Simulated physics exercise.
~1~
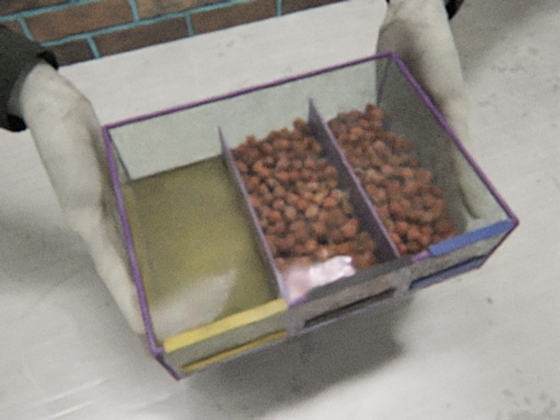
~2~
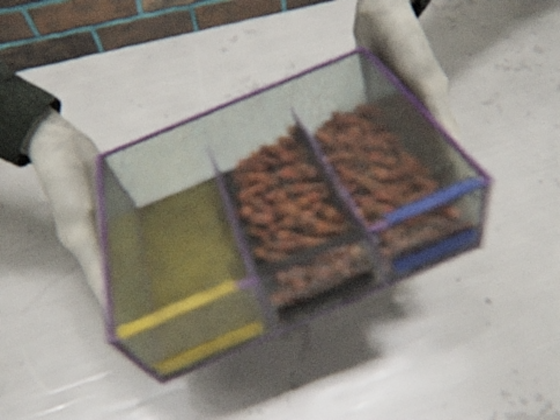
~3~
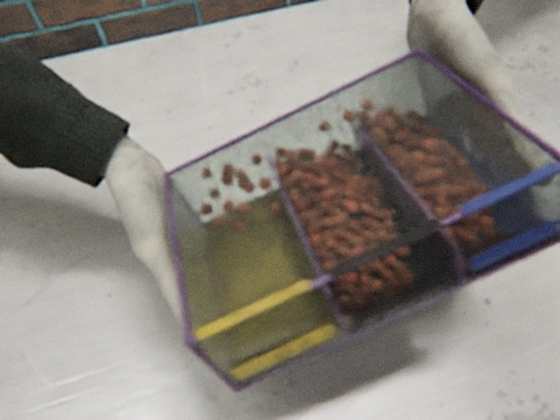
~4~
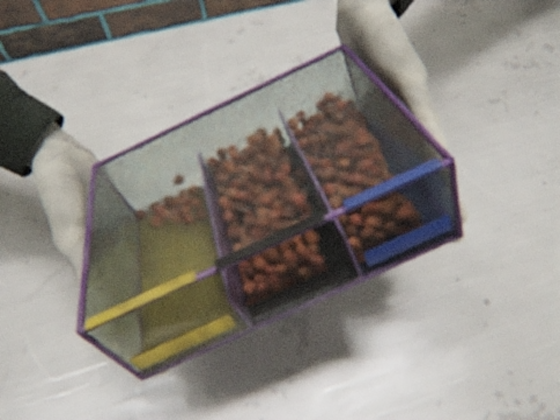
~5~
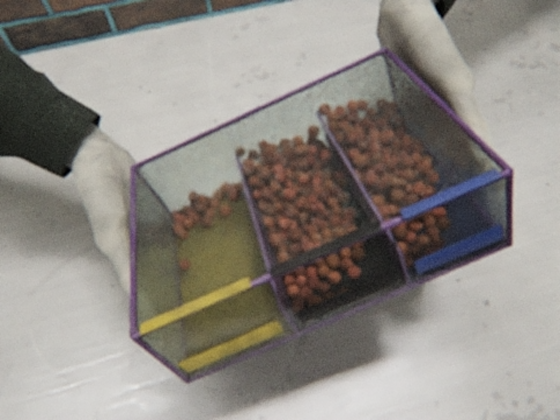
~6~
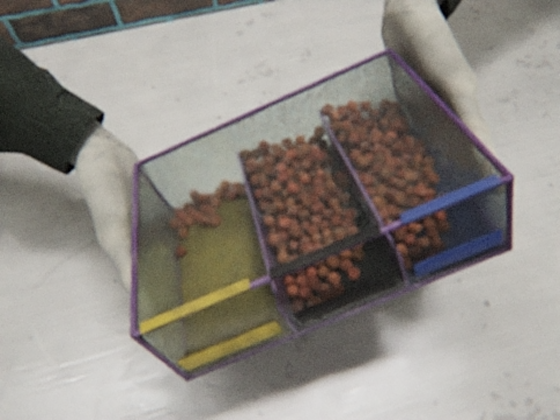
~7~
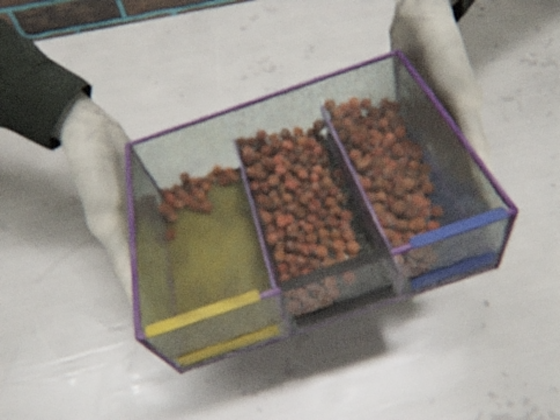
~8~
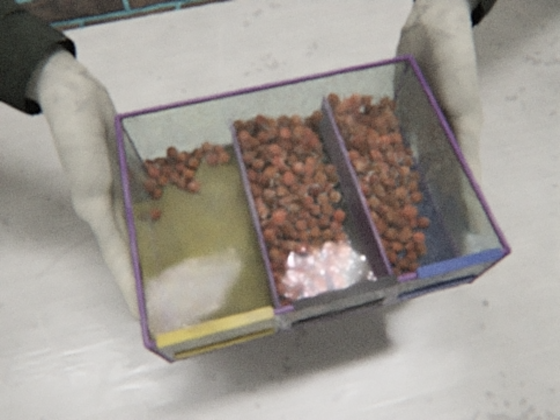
Over a pale floor beside a brick wall, two hands shook a clear three-part box of reddish-brown pellets side to side and tilted it, spilling a few into the empty yellow-marked section, then levelled it, leaving most in the black and blue sections.
